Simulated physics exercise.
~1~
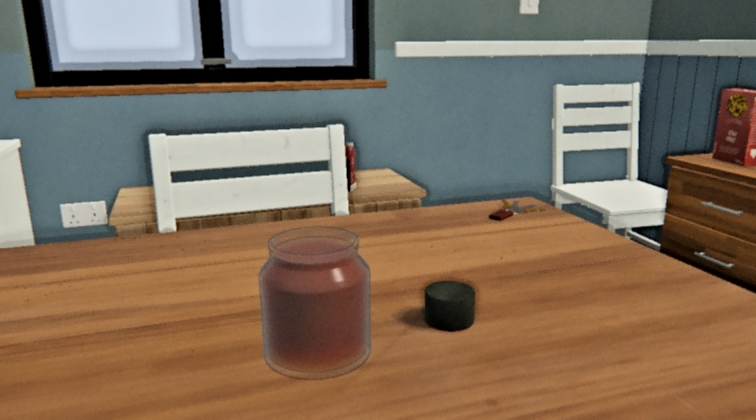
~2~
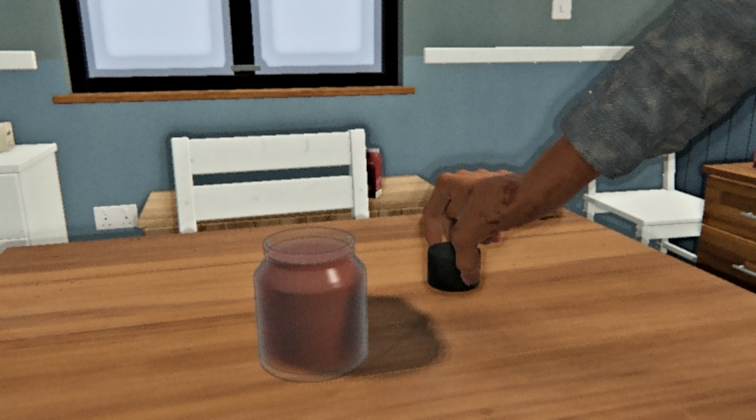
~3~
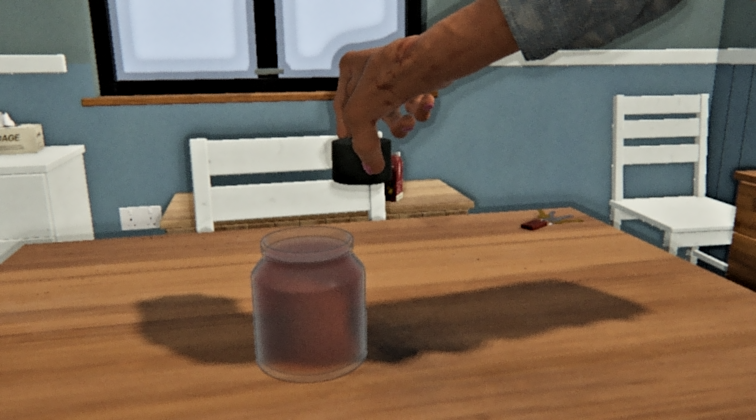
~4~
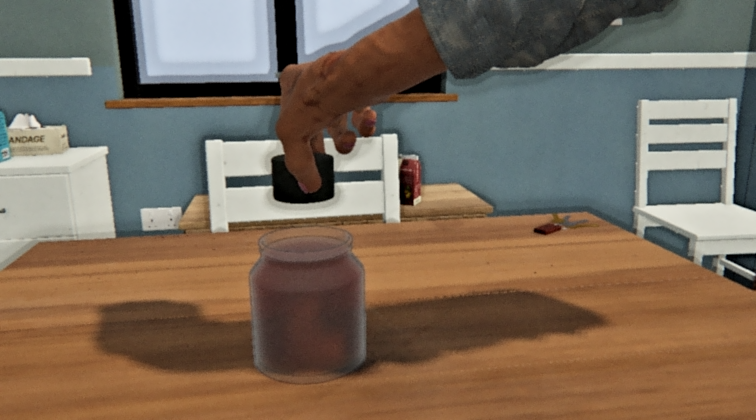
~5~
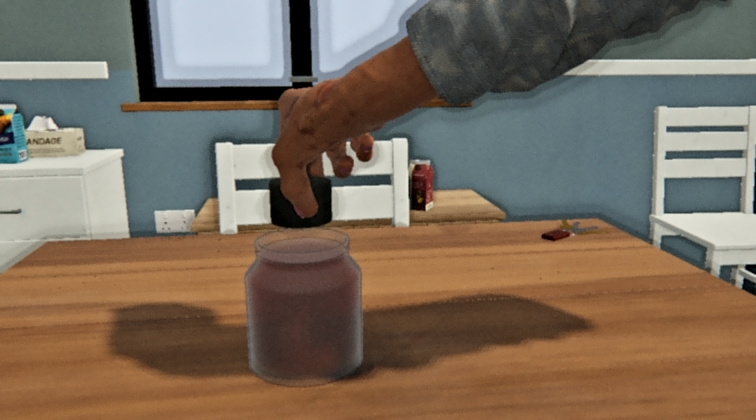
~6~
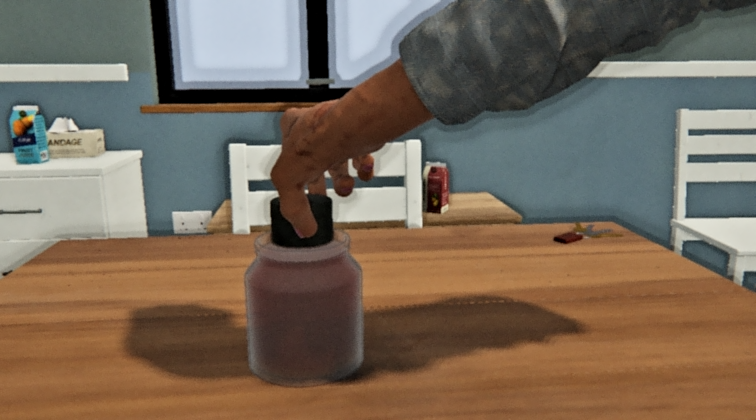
A glass jar nearly full of reddish-brown liquid stands on a wooden table, seen from slightly above in a blue-walled room with white chairs and a window behind. A hand in a grey patterned sleeve reaches in from the right, grips the small black cylinder beside the jar and lifts it leftward. It then lowers the cylinder to just over the liquid as the view shifts gradually left.
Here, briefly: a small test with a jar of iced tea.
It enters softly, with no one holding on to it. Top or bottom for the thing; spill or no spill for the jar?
Well, it heads down, and as for the jar, it spills.
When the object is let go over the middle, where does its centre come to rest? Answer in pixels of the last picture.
It comes to rest near (306, 334).
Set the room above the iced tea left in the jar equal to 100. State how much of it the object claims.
That's roughly 170 percent.
Soon after, the iron weight enters the iced tea; the jar is full to the brim.
Later, the iron weight goes on down; the jar is full to the brim; some has gone over the rim.
In the end, the iron weight lies on the bottom; the jar is full to the brim; some has gone over the rim.
